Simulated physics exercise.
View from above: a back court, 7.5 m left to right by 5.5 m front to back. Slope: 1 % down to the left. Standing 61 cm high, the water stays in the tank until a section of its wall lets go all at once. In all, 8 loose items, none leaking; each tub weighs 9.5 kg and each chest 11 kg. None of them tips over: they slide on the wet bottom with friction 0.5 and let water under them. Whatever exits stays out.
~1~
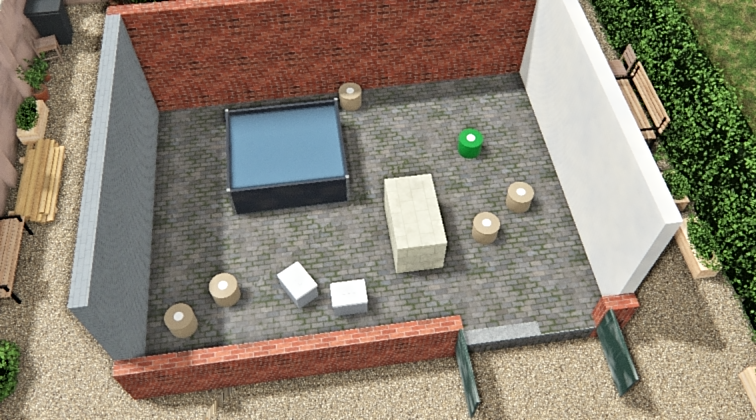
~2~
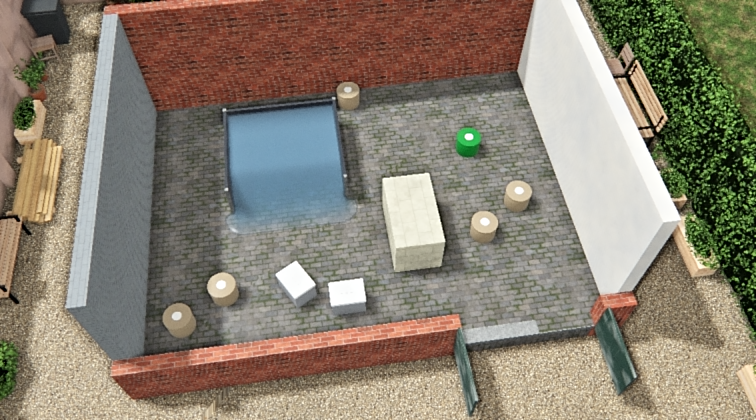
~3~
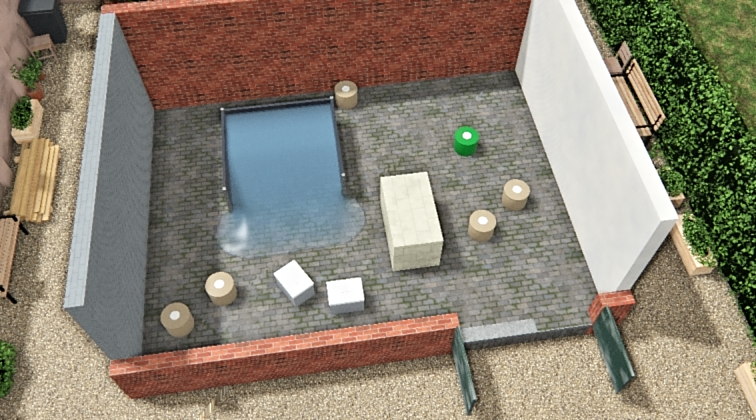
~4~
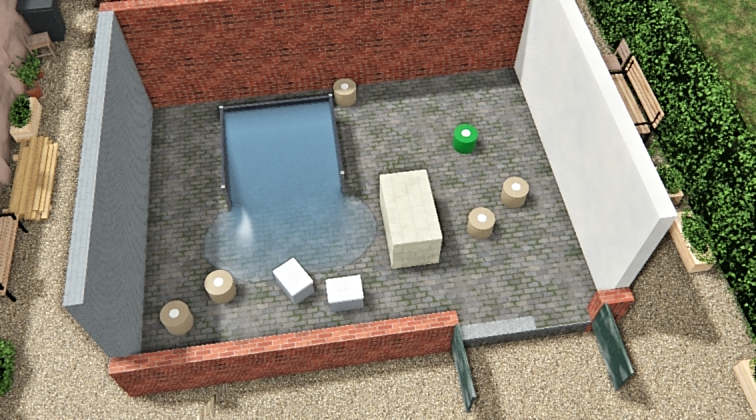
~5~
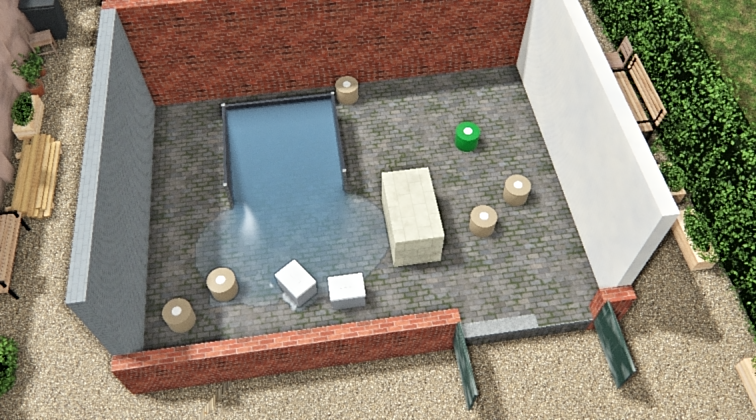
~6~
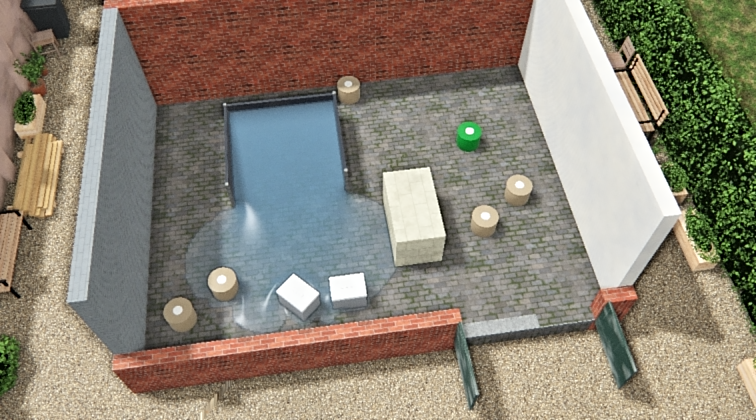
Water pours from an open-fronted tank across the paving and shifts a white block.
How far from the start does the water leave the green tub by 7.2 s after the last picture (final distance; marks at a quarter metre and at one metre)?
By then the green tub is close to its start.
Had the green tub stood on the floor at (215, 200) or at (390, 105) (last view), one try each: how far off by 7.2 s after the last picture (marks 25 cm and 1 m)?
Swept far; nearly still.
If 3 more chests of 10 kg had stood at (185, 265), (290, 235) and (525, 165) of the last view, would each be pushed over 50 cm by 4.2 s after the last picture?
Spot by spot, in turn: Exceeds it, exceeds it, falls short.
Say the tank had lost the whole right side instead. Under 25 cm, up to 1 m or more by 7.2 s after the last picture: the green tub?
Well, the green tub is flushed away.
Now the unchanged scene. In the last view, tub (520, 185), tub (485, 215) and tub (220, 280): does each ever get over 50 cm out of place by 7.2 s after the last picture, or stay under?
In sequence - stayed below the line; stayed below the line; crossed the line.
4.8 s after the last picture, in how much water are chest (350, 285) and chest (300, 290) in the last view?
Roughly 7 and 11 cm.
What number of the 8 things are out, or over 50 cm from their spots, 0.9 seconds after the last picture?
That would be 3.
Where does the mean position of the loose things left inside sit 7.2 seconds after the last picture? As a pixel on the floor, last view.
I'd put it close to (387, 160) in the last view.
Then, 0.9 s after the last picture the green tub is near (470, 131), 0.0 m from its start, aground; 0 of 8 are out; 3 afloat.
Then, 2.8 s after the last picture the green tub is near (470, 131), 0.0 m from its start, aground; 0 of 8 are out; 4 afloat.
Then, 4.8 s after the last picture the green tub is near (470, 131), 0.0 m from its start, aground; 0 of 8 are out; 4 afloat.
Then, 7.2 s after the last picture the green tub is near (470, 131), 0.0 m from its start, aground; 0 of 8 are out; 5 afloat.
